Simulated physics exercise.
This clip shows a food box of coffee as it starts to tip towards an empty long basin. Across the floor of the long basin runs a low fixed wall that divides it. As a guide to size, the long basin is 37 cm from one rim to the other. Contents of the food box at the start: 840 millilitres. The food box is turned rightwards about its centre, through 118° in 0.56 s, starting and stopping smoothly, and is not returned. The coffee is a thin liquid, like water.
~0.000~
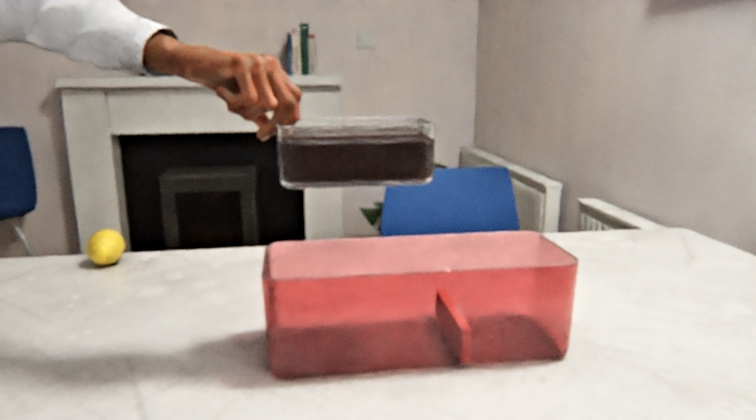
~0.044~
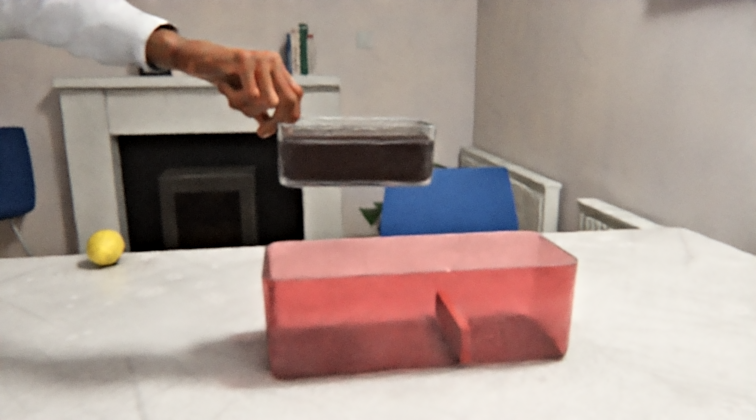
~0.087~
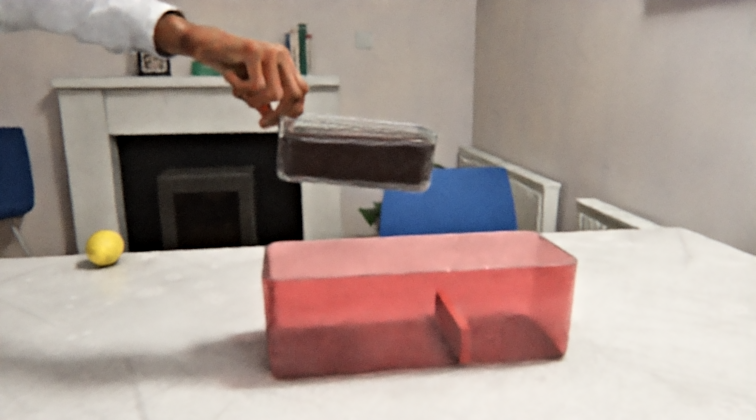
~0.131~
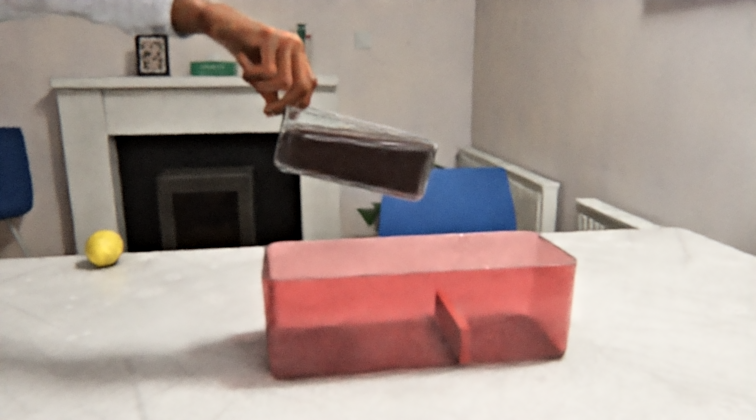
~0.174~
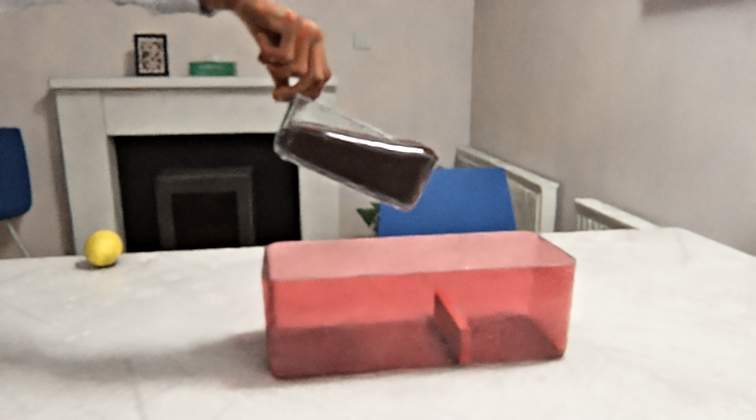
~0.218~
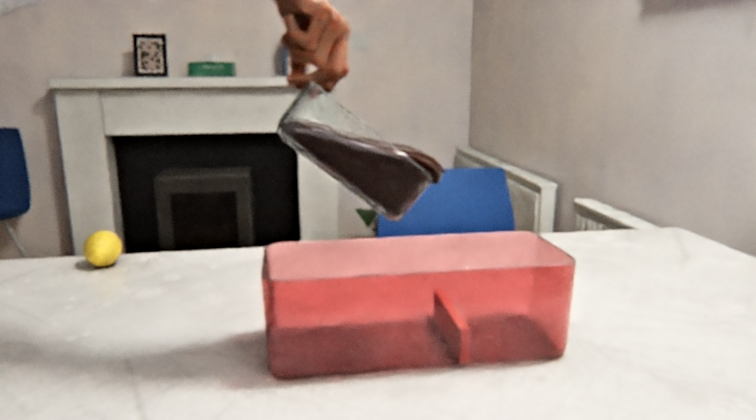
Hand tilting a clear food box of dark coffee rightwards above a long red basin on a white table, coffee reaching its lip.
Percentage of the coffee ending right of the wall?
44 per cent.
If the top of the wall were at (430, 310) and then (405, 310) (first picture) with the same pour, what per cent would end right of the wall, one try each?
Result: 55 per cent, then 65 per cent.
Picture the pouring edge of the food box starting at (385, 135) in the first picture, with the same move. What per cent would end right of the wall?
Then I'd expect something near 20 per cent.
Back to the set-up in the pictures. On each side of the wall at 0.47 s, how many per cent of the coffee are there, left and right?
About 26 left, about 46 right.
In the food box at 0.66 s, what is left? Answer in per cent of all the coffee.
1 %.
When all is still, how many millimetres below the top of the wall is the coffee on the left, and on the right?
Roughly 30 mm on the left side and roughly 22 mm on the right.
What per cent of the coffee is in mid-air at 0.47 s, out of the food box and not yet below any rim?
I'd put it at about 18 percent.
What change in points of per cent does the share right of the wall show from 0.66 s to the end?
Change: Increase, about 8.
By 0.47 s the tilt is 111° and 9 per cent is still to pour, 26 is left of the wall and 46 right of it.
By 0.66 s the tilt is 118° and 1 per cent is still to pour, 37 is left of the wall and 36 right of it.
By 0.85 s the tilt is 118° and 0 per cent is still to pour, 43 is left of the wall and 47 right of it.
By 1.06 s the tilt is 118° and 0 per cent is still to pour, 49 is left of the wall and 44 right of it.
At rest 49 per cent lies left of the wall, 44 right of it and 7 outside.
